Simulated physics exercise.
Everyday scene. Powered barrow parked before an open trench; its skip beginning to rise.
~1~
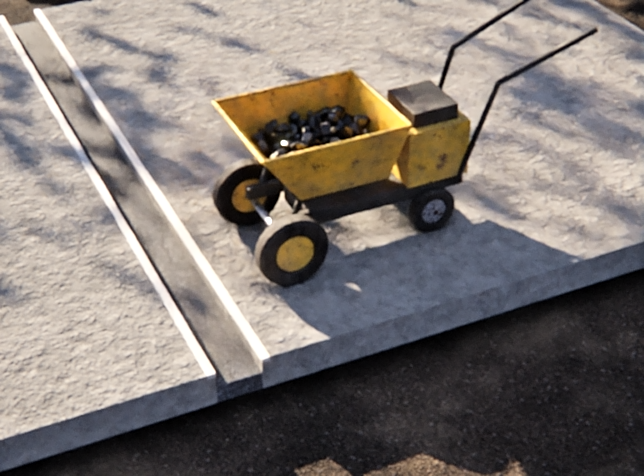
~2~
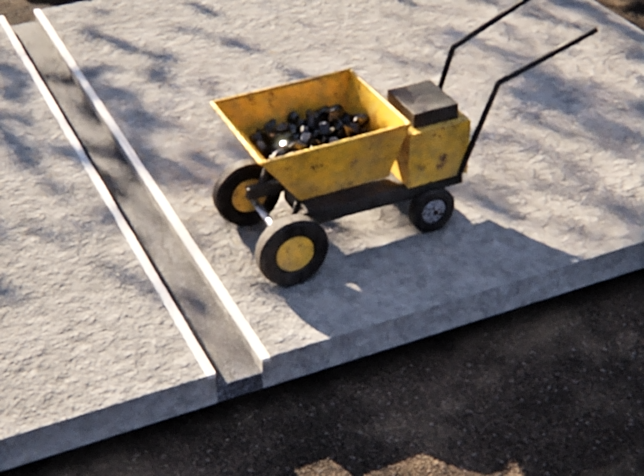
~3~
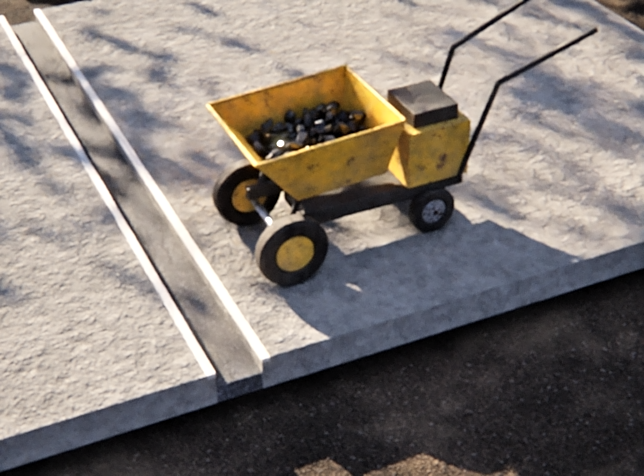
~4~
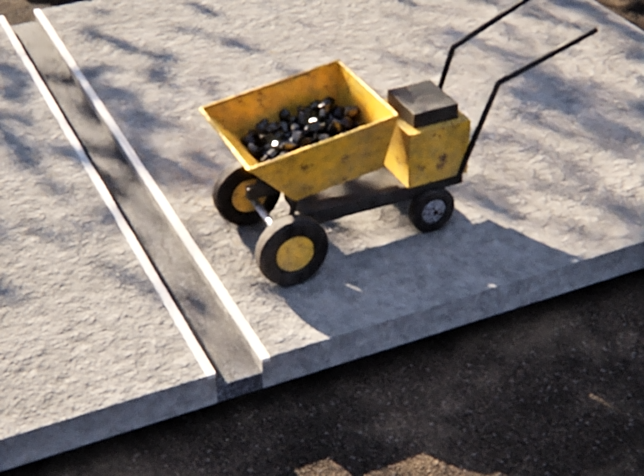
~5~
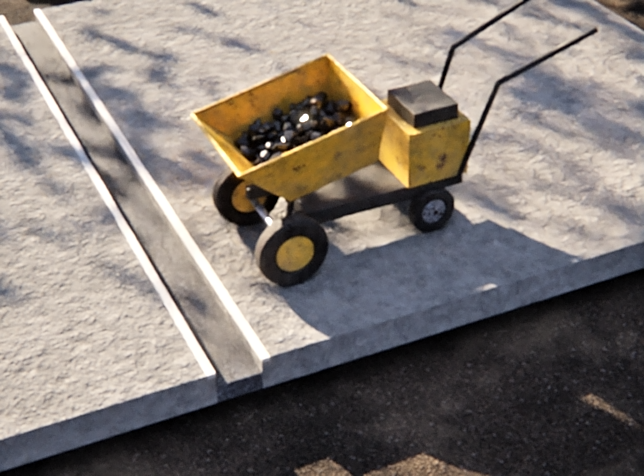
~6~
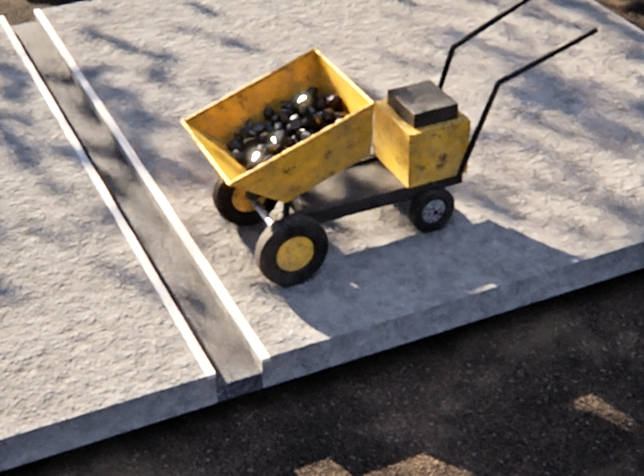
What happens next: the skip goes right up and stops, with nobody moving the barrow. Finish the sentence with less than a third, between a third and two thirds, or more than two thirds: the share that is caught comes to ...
The share that is caught comes to less than a third.
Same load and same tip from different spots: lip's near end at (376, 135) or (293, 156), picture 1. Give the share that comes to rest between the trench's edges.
Roughly 20 per cent first, then roughly 60 per cent.
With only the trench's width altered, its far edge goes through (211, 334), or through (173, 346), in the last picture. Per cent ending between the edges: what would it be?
Lab note: Try one about 0 %, try two about 40 %.
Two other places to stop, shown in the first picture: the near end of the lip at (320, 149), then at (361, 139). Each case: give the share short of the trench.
10 % for the first, 50 % for the second.
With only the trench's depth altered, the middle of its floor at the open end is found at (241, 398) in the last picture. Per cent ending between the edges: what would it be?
It would be close to 10 percent.
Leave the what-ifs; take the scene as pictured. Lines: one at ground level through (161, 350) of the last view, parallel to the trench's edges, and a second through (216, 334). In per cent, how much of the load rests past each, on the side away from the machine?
Close to 40 % and 80 %, in that order.
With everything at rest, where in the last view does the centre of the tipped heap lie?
Once nothing moves, the middle sits near (126, 288).
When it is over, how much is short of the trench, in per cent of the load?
Roughly 0 in a hundred.
Just after the last frame, skip tipped steeply; every one in the skip.
A moment on, skip tipped right over; the larger part in the skip; about a tenth beyond it.
Further on, skip tipped right over; roughly a quarter in the skip; just a few in or heaped over the trench; the larger part beyond it.
When it is over, skip tipped right over; roughly a quarter in the skip; about a tenth in or heaped over the trench; the larger part beyond it.
